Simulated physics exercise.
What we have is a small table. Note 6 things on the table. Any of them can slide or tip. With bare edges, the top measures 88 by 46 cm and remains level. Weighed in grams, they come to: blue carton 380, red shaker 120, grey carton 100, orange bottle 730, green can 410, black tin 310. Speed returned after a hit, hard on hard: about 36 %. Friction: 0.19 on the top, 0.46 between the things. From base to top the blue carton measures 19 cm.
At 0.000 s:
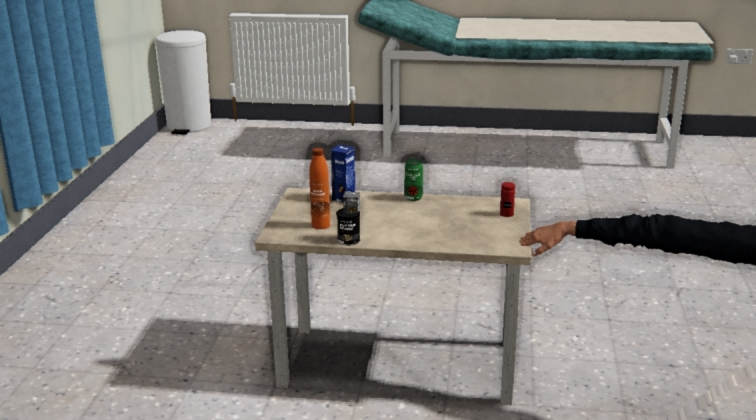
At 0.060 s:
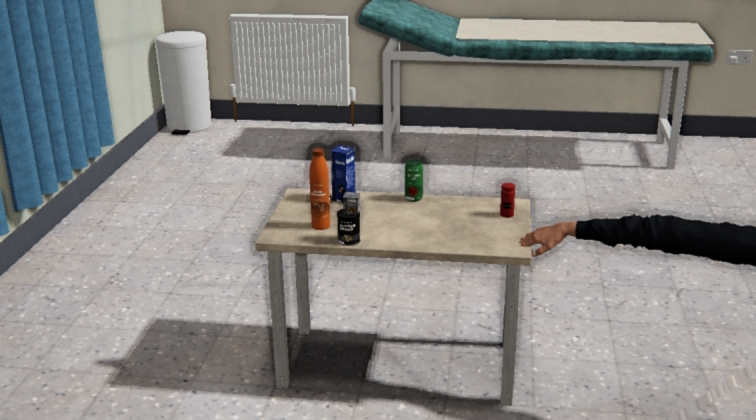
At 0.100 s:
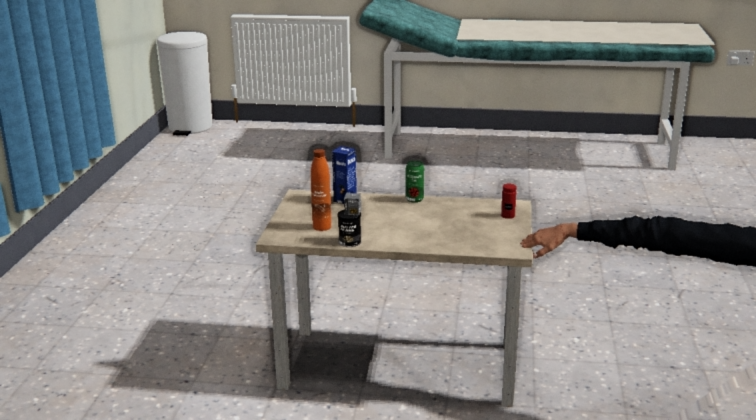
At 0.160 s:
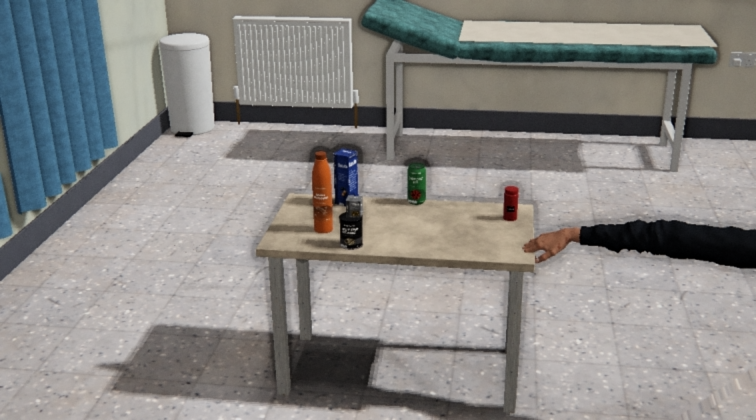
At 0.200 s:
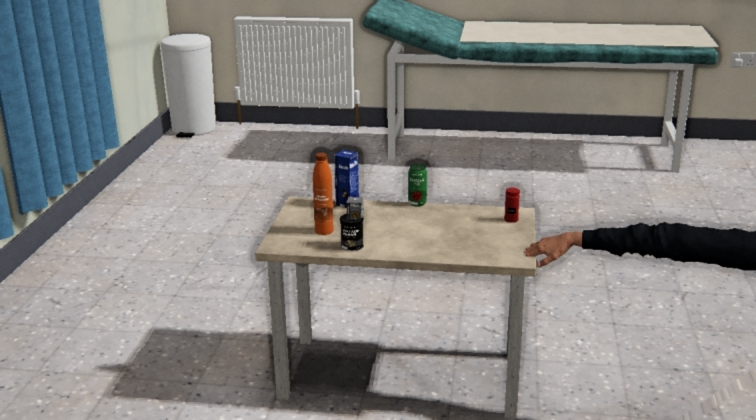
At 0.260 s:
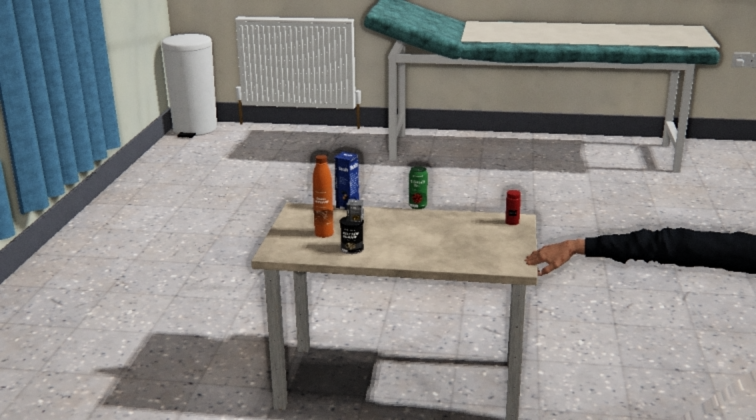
The footage shows a hand at the right edge of a small table holding an orange bottle, a blue carton and black, green and red containers; the table shifts slightly toward the viewer, while the items remain upright and barely move.
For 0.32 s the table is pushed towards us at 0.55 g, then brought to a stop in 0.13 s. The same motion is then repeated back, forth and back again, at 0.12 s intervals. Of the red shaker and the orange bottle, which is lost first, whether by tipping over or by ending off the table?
The first of the two.
By 0.86 s, table along by 24 cm; blue carton and red shaker now off the table; orange bottle 4 cm from its spot near (307, 227); grey carton 4 cm from its spot.
By 1.56 s, table along by 34 cm; grey carton, orange bottle and black tin now off the table.
When it is over (2.9 s), off the table, blue carton, red shaker, grey carton, orange bottle, green can and black tin. End places, in pixels of the last picture, red shaker near (483, 369). Red shaker went at 0.36 s; orange bottle went at 0.96 s.
